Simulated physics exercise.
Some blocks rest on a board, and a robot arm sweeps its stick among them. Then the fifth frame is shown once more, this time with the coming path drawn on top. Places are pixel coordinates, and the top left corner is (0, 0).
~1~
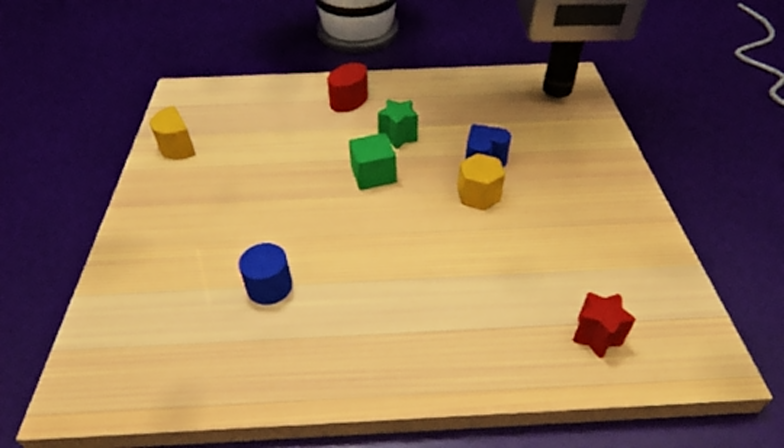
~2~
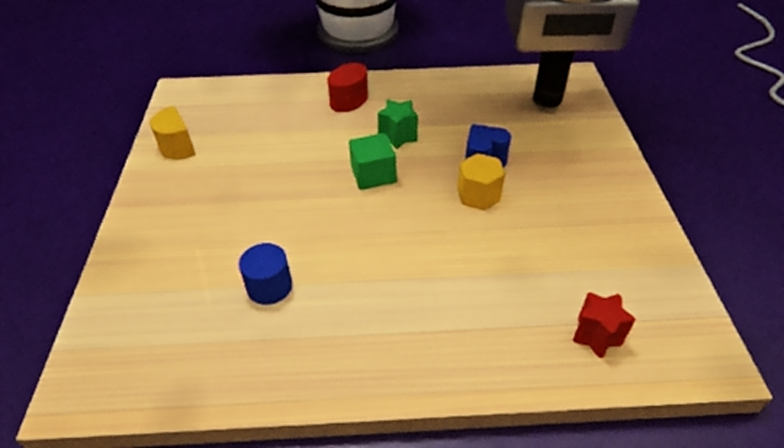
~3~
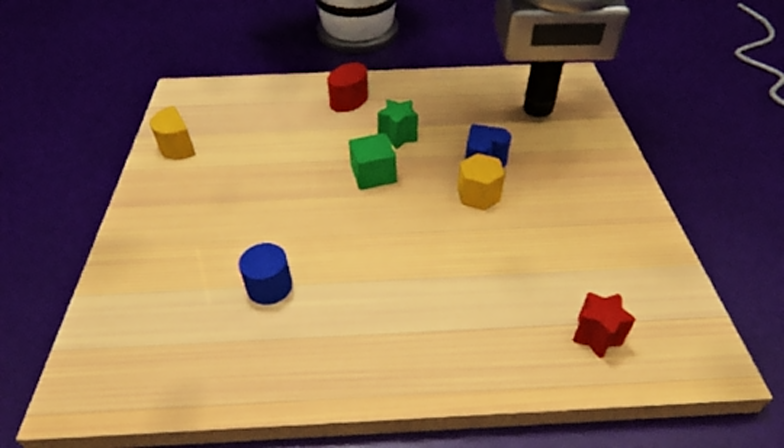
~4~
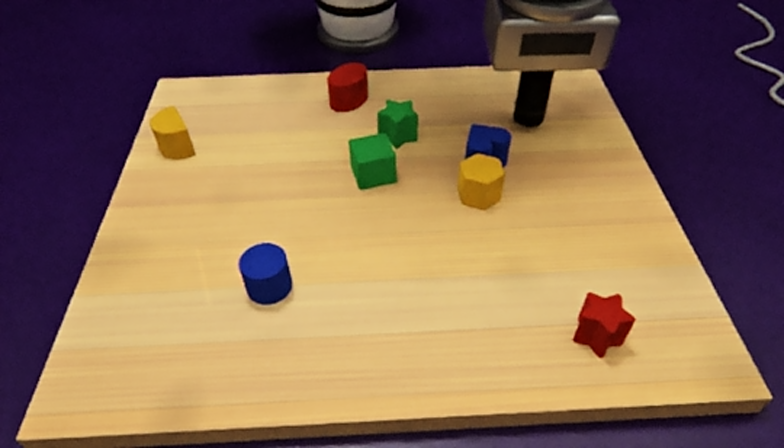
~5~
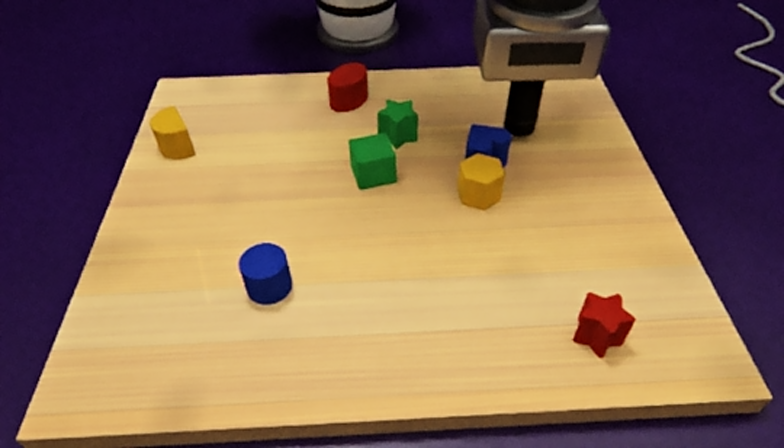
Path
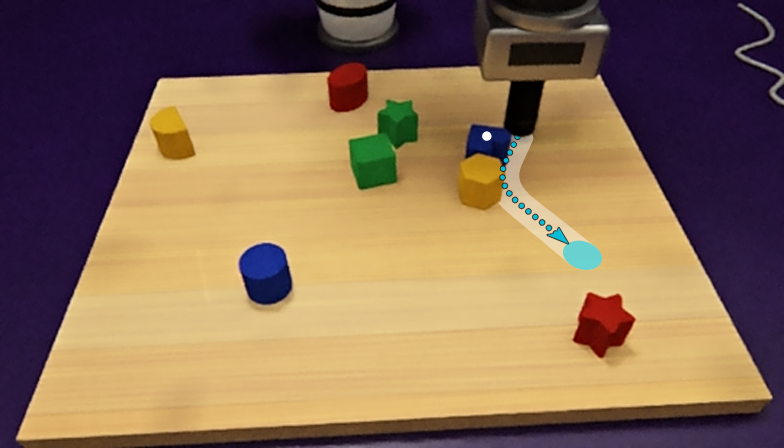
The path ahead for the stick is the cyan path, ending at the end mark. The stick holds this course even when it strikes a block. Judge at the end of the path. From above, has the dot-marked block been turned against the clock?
The answer is no.
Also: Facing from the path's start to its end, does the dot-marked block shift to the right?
It seems so.
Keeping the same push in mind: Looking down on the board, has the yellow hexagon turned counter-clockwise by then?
I believe so.
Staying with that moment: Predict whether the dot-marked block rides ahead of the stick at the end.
I expect it to be beside or behind the stick.
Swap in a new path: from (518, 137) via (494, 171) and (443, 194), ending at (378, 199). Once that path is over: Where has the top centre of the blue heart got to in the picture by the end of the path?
It ends at (410, 146).
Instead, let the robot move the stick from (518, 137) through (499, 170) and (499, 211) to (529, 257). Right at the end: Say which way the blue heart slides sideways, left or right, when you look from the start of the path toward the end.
My answer: Right.
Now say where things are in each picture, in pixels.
In the first frame, lower end of the stick at (557, 91), tops of blocks, yellow hexagon at (482, 168), blue heart at (487, 136), red star-shaped block at (608, 310).
In the second frame, stick at (547, 100), blocks as before.
In the third frame, stick at (538, 110), blocks as before.
In the fourth frame, stick at (528, 119), blocks as before.
In the fifth frame, stick at (519, 128), yellow hexagon at (482, 168), blue heart at (487, 136), red star-shaped block at (608, 310).
The drawn path runs from (518, 137) through (502, 173) and (531, 214) to (582, 255); the dot is on the blue heart.
The first path, step by step. One third of the way, stick at (504, 164); yellow hexagon at (478, 175), turned 20° anticlockwise; blue heart at (469, 146), turned 55° clockwise.
Two thirds of the way, stick at (534, 206); yellow hexagon at (477, 176), turned 25° anticlockwise; blue heart at (468, 147), turned 60° clockwise.
At the end, stick at (585, 247); yellow hexagon at (477, 176), turned 25° anticlockwise; blue heart at (468, 147), turned 60° clockwise; red star-shaped block not moved.
